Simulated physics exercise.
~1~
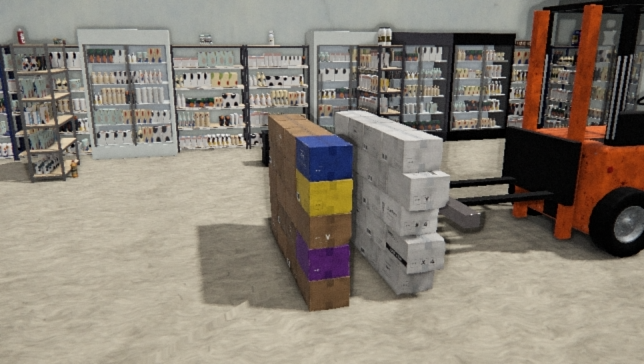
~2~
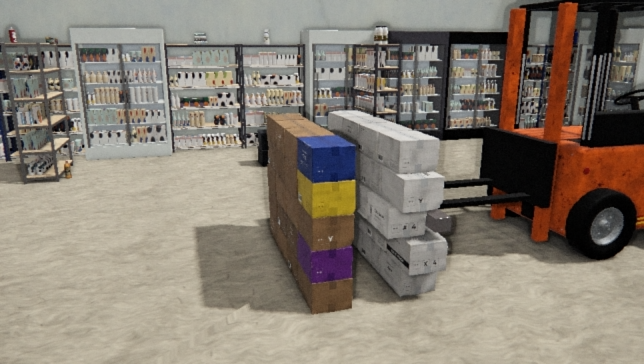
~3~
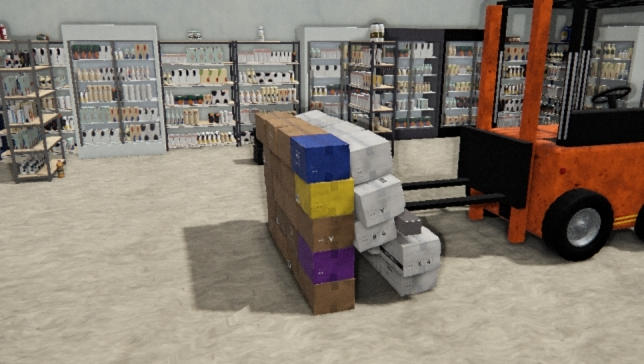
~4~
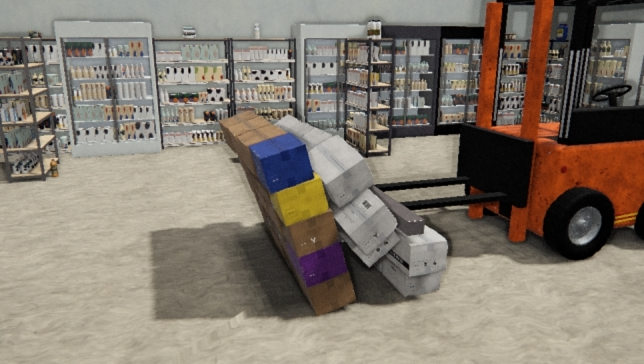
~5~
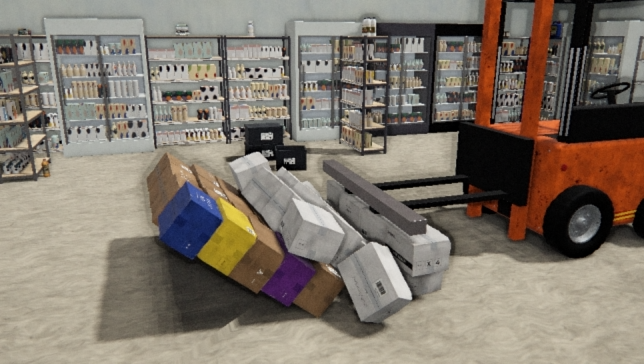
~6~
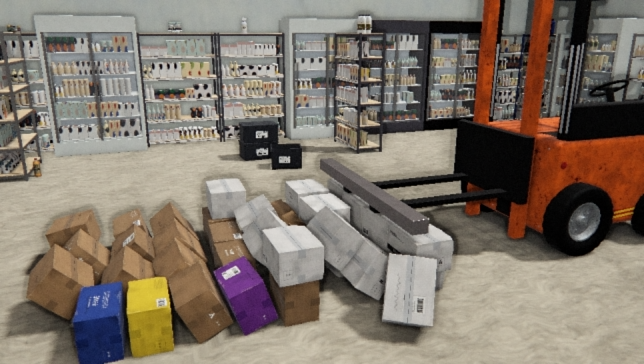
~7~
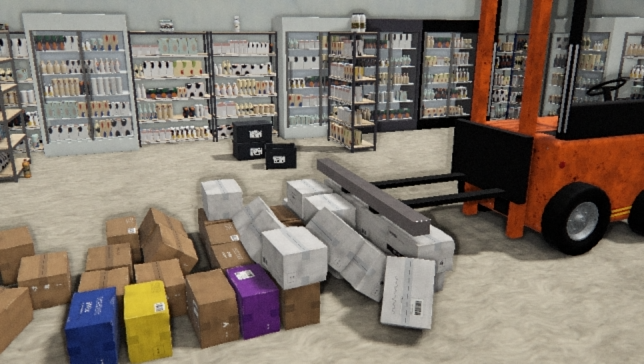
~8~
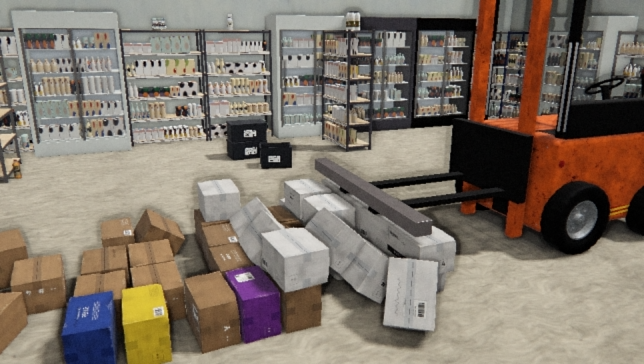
Shop floor with stocked shelves, an orange forklift pushing a beam into white cartons, toppling the brown stack beside them into a scattered heap.
